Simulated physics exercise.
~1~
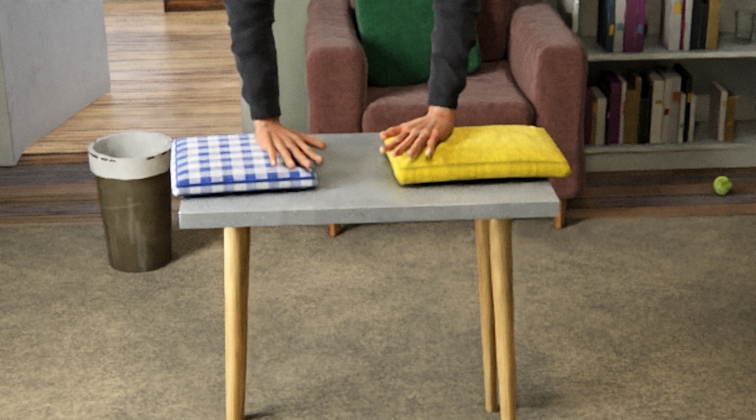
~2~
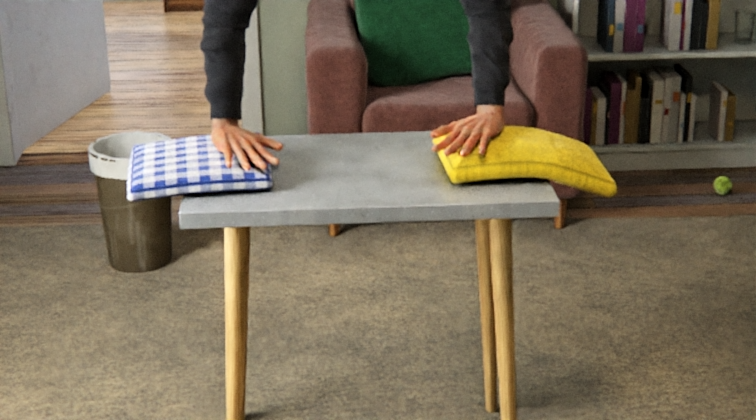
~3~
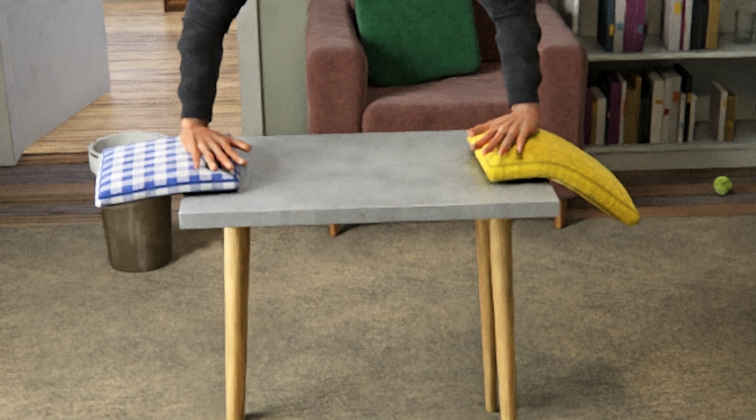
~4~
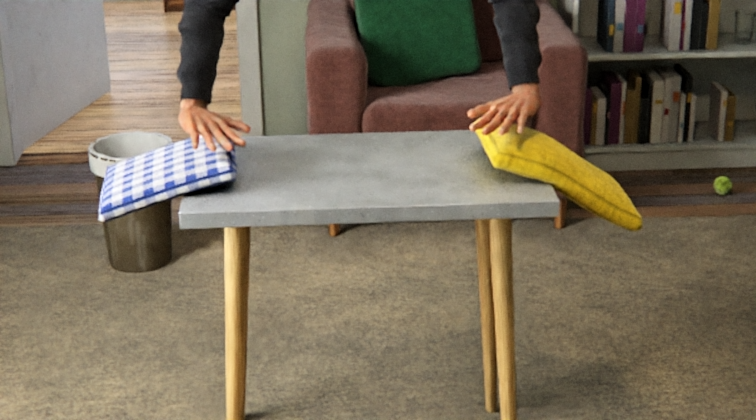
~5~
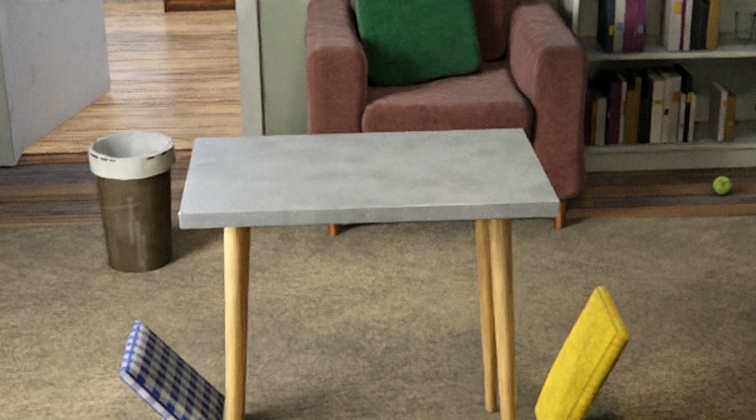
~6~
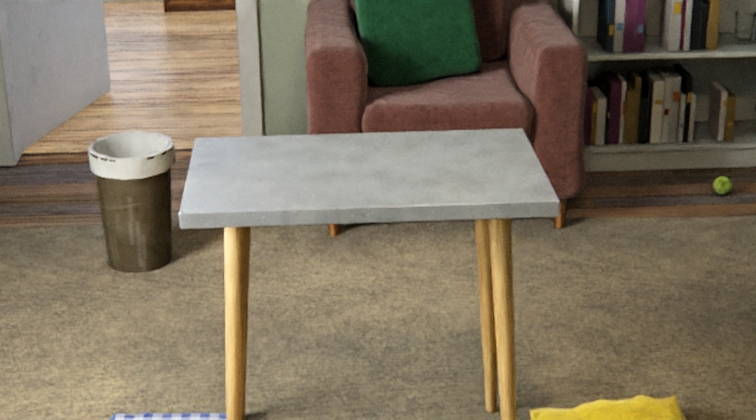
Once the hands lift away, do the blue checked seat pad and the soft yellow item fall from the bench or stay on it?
Both fall. The blue checked seat pad tips off the left end, and the yellow item slumps off the right end and goes down to the floor.
In a room with a reddish armchair and a bookshelf, two hands rest on a blue-and-white checked seat pad and a soft yellow item on a grey-topped bench. The hands push them apart, the seat pad to the left and the yellow one to the right, until both hang well over the ends. The yellow one bends down over its edge. The hands then lift away, and the seat pad tilts downward. Both drop off opposite ends of the bench, and they end up on the carpet at the bottom of the view, leaving the bench top bare.
